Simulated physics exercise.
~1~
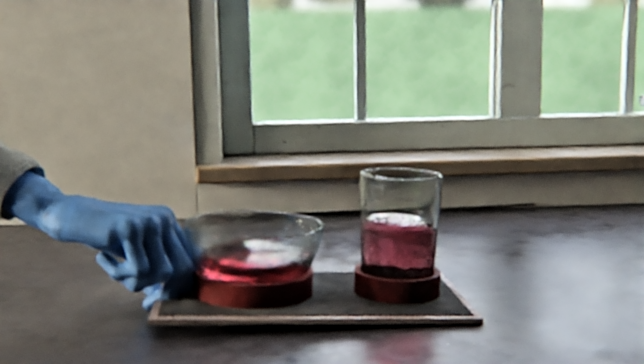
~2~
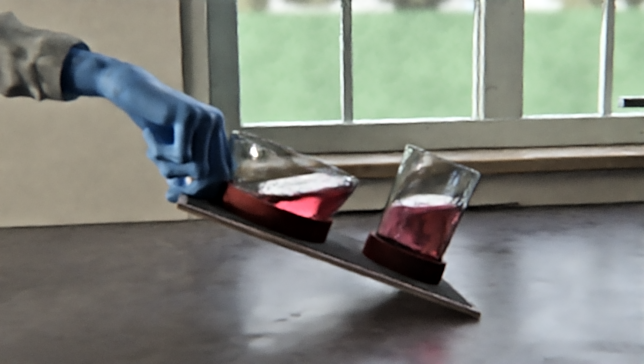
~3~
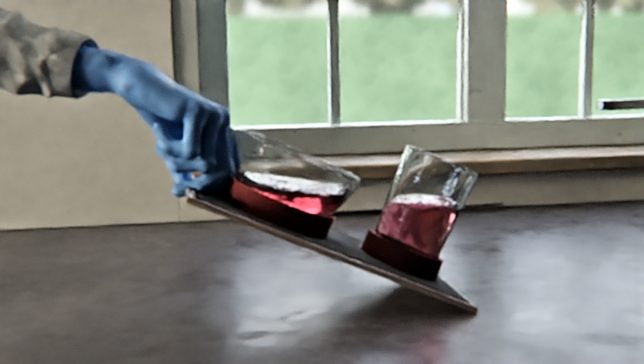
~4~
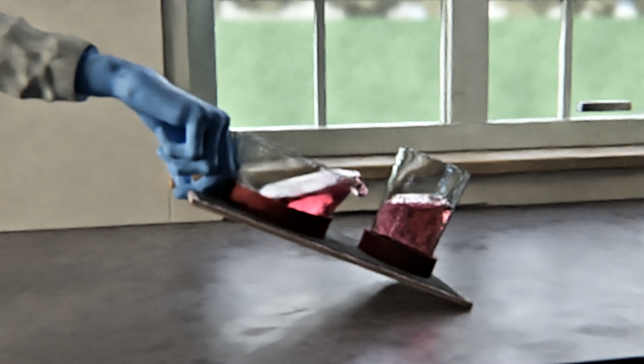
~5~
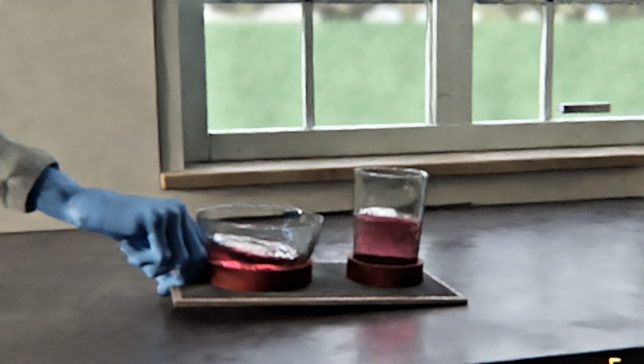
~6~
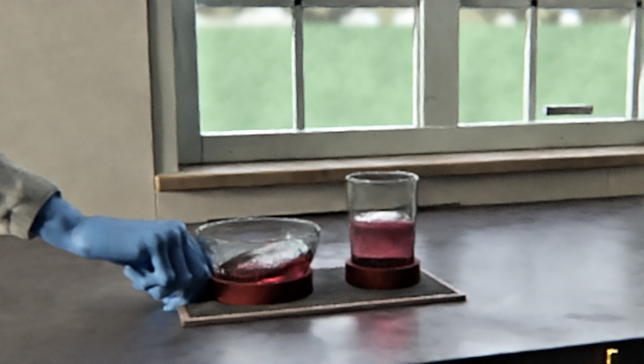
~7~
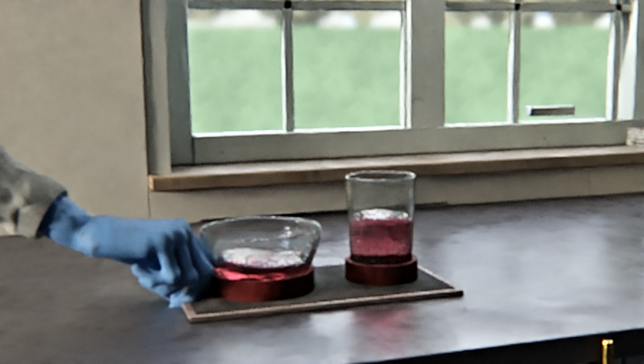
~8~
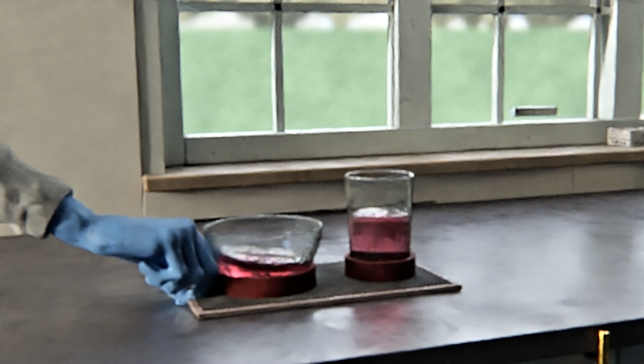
A tray carrying a glass bowl on the left and a tumbler on the right, both holding red liquid, rests on a dark countertop before a window, with a blue-gloved hand gripping its left end. The hand lifts that end, so the tray slopes down to the right. The liquid shifts toward the right side of each vessel, and some spills over the bowl's rim while the tumbler keeps its own. The hand then lowers the tray flat, and the liquid sloshes and settles. Finally, both vessels stand upright, the hand still at the tray's left end.
